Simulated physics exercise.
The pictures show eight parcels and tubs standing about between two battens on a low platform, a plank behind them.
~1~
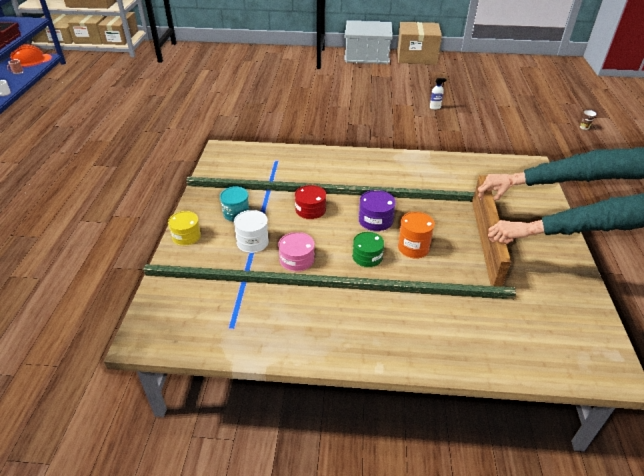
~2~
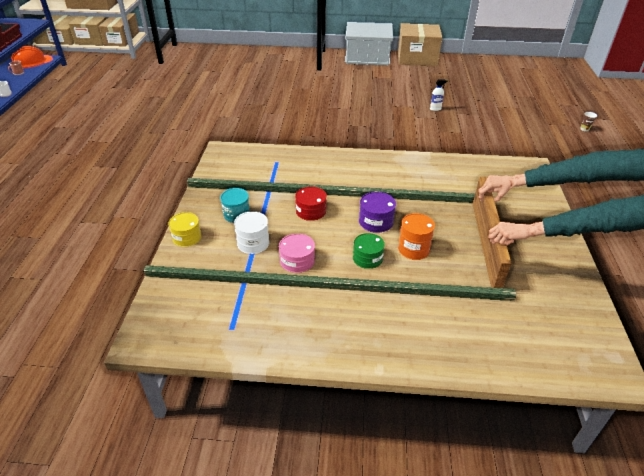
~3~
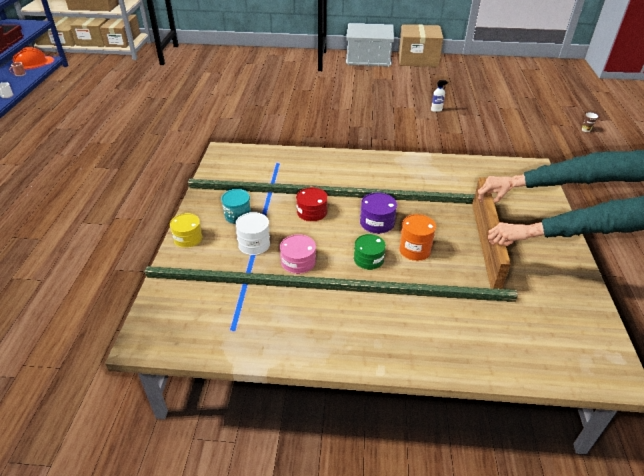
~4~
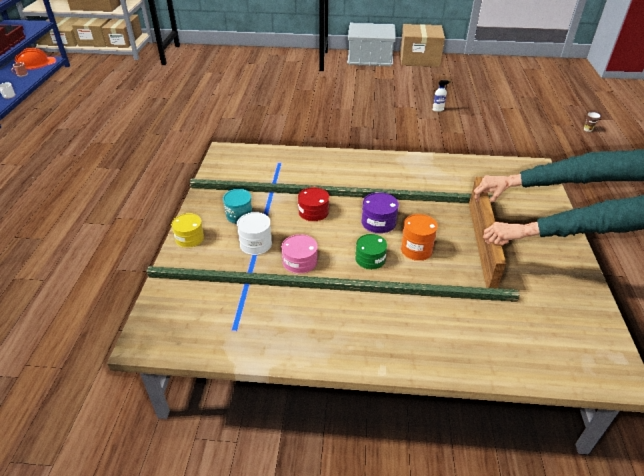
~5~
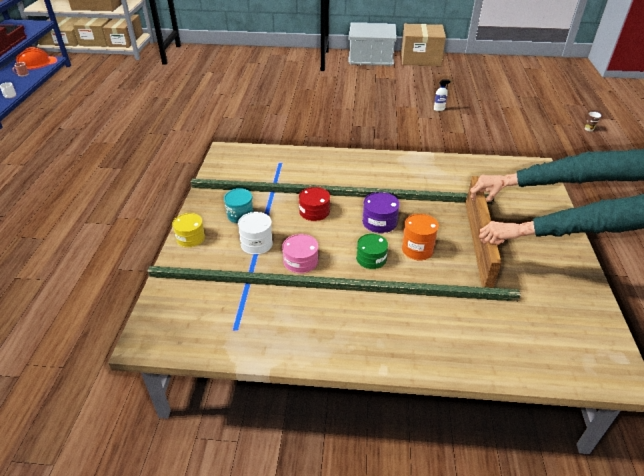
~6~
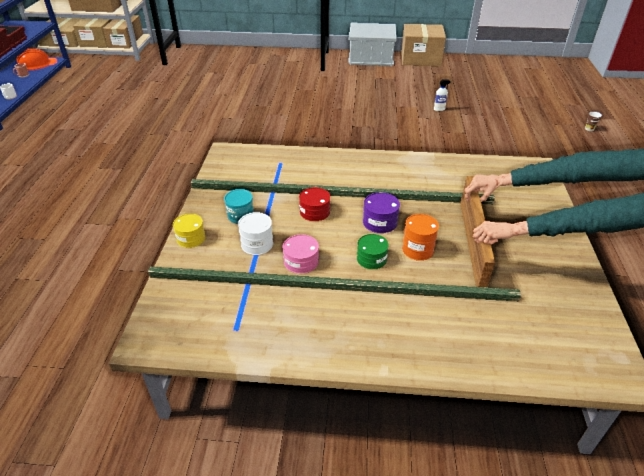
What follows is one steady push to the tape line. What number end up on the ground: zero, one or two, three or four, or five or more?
Outcome: The number that fall off is zero.
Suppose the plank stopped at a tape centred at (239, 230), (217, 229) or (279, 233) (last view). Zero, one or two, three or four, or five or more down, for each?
Taking them in turn, one to two; one to two; none at all.
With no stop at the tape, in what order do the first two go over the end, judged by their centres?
They are the yellow canister, then the turquoise pail.
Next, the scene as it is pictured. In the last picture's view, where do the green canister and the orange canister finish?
The green canister at (238, 257), the orange canister at (244, 226).
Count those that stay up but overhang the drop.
That would be 0.
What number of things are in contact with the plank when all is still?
The number is 3.
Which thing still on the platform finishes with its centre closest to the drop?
Foremost is the yellow canister.
Soon after, none off yet; yellow canister at rest near (190, 231); turquoise pail at rest near (240, 207); white canister at rest near (256, 234).
In the end, the number that fall off is zero.
